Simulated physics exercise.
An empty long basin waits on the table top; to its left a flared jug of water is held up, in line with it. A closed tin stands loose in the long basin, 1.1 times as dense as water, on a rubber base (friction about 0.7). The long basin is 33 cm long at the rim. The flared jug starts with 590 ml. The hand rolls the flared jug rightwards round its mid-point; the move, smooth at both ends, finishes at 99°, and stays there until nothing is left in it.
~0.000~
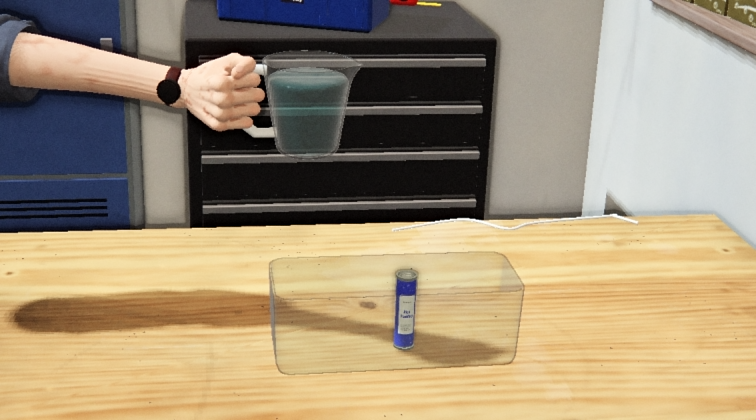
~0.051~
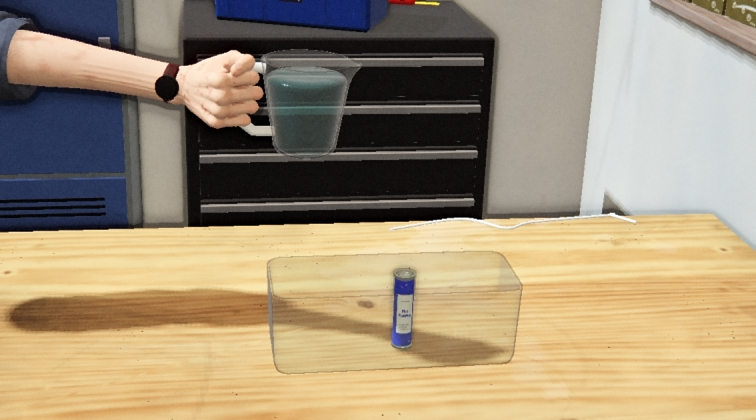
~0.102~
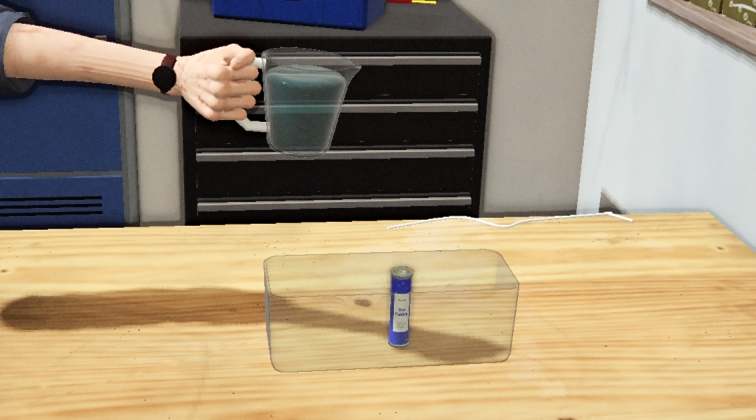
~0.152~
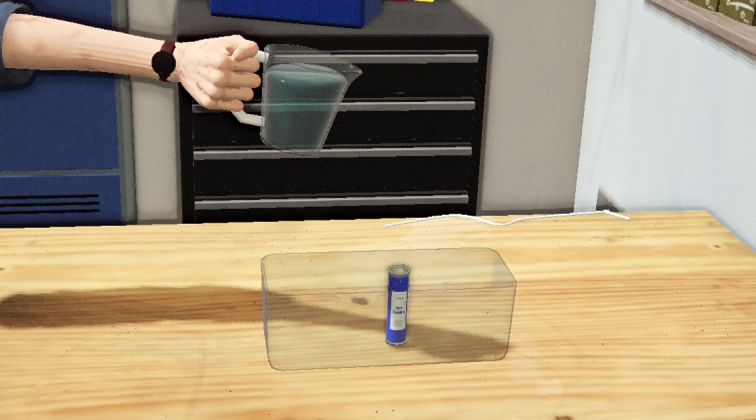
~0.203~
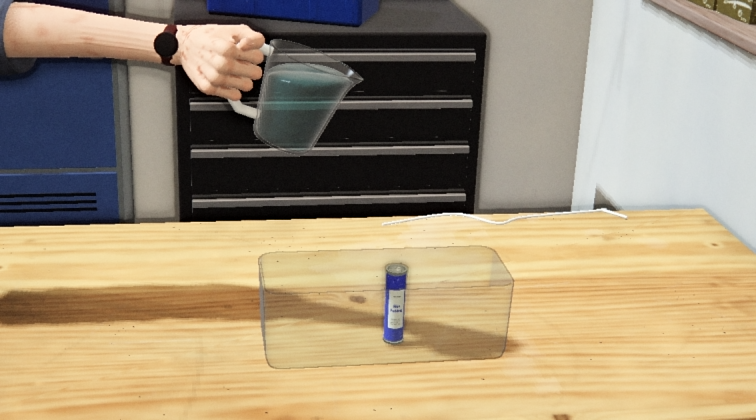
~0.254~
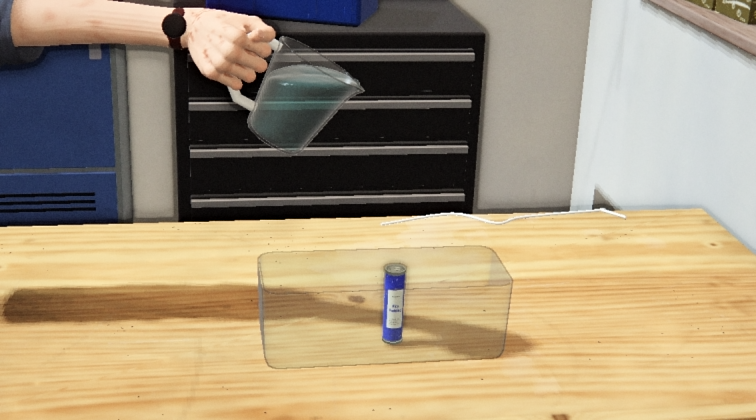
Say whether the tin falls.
It stays up.
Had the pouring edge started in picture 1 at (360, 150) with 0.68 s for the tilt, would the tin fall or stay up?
Then it topples.
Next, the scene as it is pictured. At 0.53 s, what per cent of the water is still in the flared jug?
Some 56 per cent.
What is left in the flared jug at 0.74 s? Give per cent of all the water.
Near 14 in a hundred.
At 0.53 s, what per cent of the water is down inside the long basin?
Near 6 in a hundred.
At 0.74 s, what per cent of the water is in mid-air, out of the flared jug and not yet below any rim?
About 30 per cent.
Then, 0.53 s in, the tilt is 88° and 56 per cent is still to pour; the tin stands where it began.
Then, 0.74 s in, the tilt is 99° and 13 per cent is still to pour; the tin stands where it began.
Then, 0.95 s in, the tilt is 99° and 1 per cent is still to pour; the tin stands where it began.
Then, 1.18 s in, the tilt is 99° and 0 per cent is still to pour; the tin stands where it began.
Finally, the tin stands where it began.
